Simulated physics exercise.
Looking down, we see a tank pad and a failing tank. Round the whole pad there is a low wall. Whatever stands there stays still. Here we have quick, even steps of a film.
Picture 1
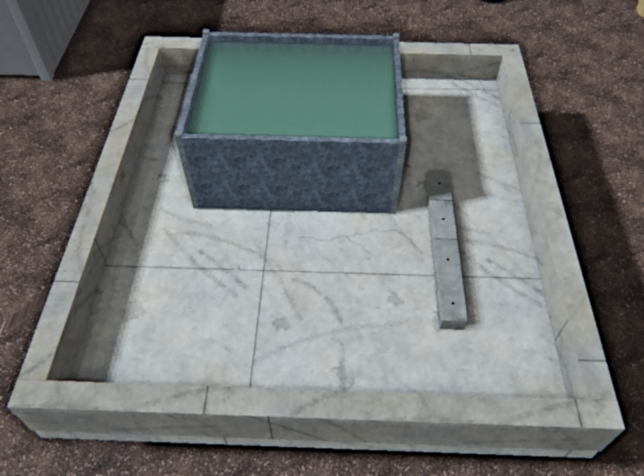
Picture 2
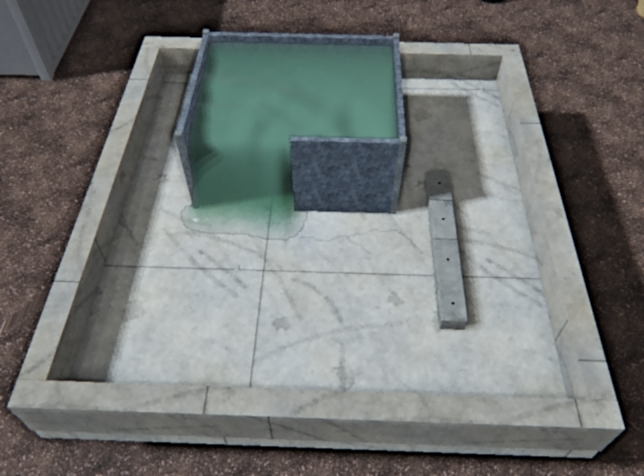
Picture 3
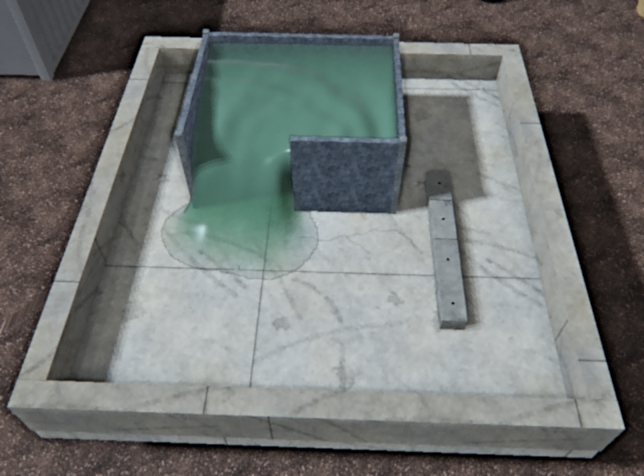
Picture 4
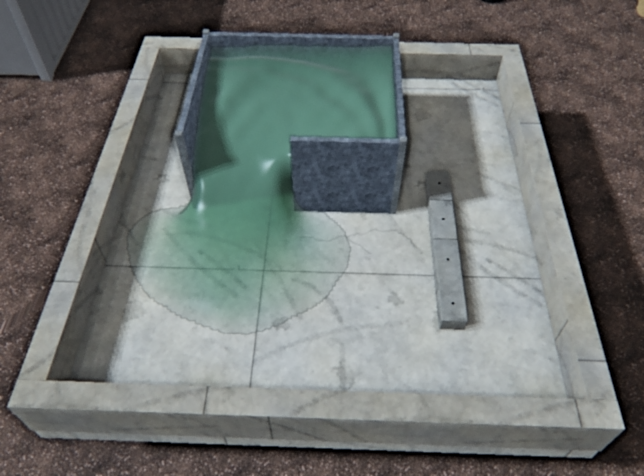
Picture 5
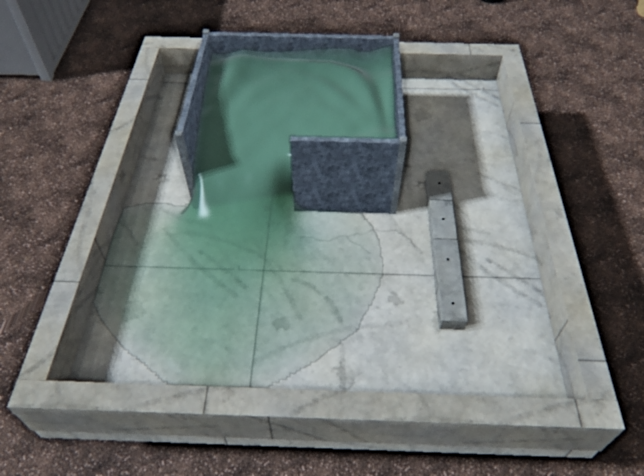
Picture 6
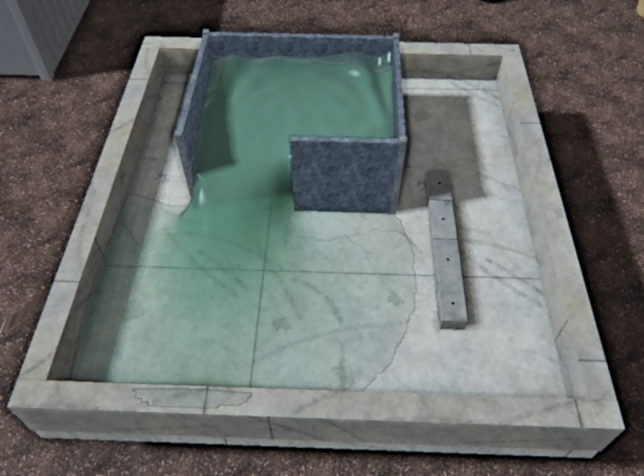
Green water fills an open blue-grey tank at the back of a pale, marble-like pad with a low wall all round, seen from above by a still camera. A narrow grey bar with small dark holes lies to the right, and brown ground surrounds the pad. The tank's front opens at the left, and water pours through, spreading forward and sideways to the pad's left and front walls as ripples cross the sinking surface.
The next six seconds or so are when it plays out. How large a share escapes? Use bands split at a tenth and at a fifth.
Under a tenth.
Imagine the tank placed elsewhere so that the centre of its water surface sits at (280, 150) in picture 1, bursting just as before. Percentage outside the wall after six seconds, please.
I'd put it near 12 in a hundred.
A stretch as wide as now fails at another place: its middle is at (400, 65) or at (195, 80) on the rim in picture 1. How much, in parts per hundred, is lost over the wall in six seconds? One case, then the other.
First case near 12 percent, second near 14 percent.
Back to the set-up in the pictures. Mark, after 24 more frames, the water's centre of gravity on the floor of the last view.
Near pixel (307, 235).
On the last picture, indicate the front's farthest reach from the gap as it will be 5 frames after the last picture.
Pixel estimate: (558, 416).
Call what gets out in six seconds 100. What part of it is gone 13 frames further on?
Somewhere around 90 per cent, I'd say.
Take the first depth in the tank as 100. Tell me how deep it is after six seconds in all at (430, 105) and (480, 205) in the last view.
First near 20, then near 14 per cent.
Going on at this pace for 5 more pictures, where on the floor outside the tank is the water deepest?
(65, 398).
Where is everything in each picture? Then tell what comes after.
The first frame shows still water in the open tank at (296, 89).
In the second frame, water pours out at (244, 185) and has run to (188, 214).
In the third frame, water pours out at (244, 186) and has run to (287, 266).
In the fourth frame, water pours out at (244, 188) and has run to (244, 326).
In the fifth frame, water pours out at (244, 189) and has run to a hidden place.
In the sixth frame, water pours out at (244, 188) and has run to a hidden place.
A moment on, water covers 40 % of the floor; the low wall has let 0 % over.
Next, water covers 40 % of the floor; the low wall has let 1 % over.
Then, water covers 55 % of the floor; the low wall has let 6 % over.
Later, water covers 75 % of the floor; the low wall has let 7 % over.
In the end, water covers 80 % of the floor; the low wall has let 7 % over.
